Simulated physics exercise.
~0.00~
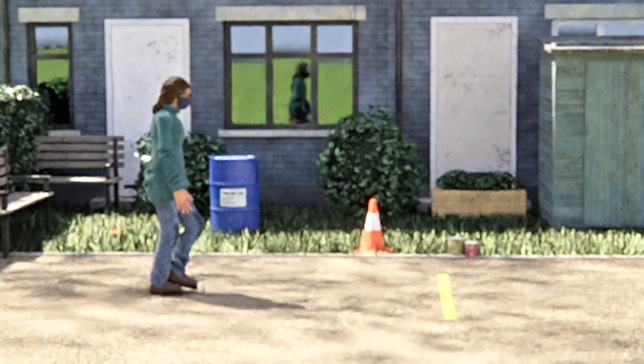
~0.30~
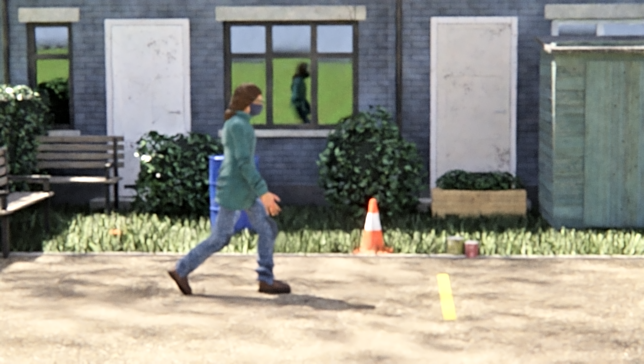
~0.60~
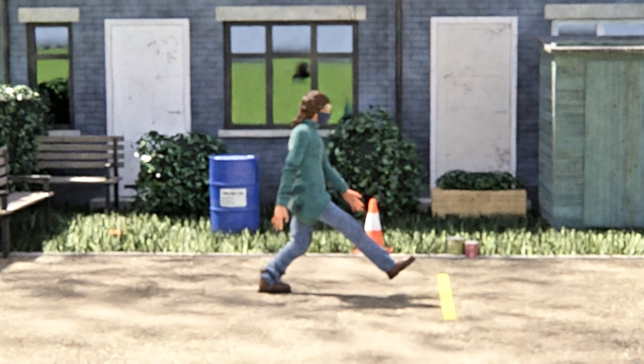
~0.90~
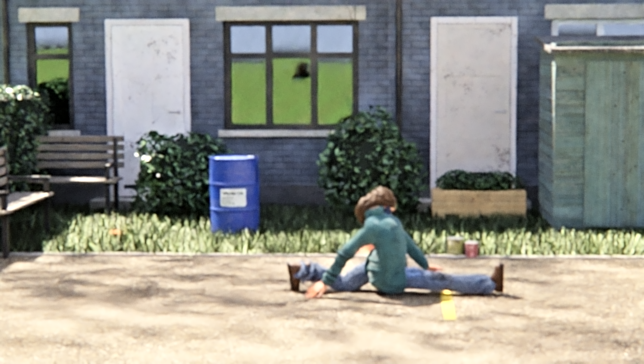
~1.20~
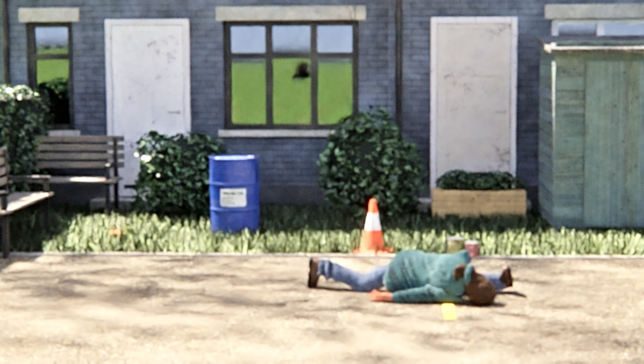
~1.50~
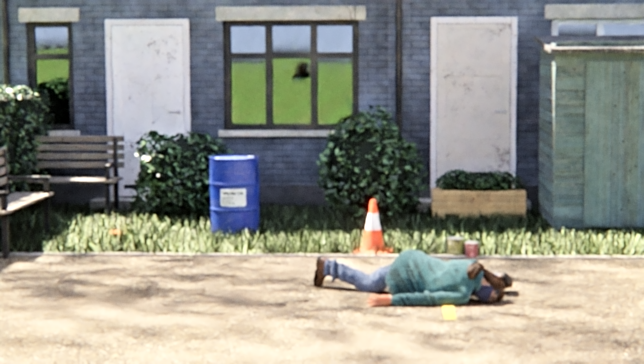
The clip opens on a person in a green top, jeans and a face covering walking right along a pale path, past a blue barrel, bushes and a brick building. They stride on towards a yellow strip on the ground, swinging one leg far out in front near an orange cone. The legs then slide wide apart and the person drops to the ground, head bowed forward. The upper body topples to the right and lands flat across the path. The person ends lying still, head beyond the yellow strip and hips short of it.
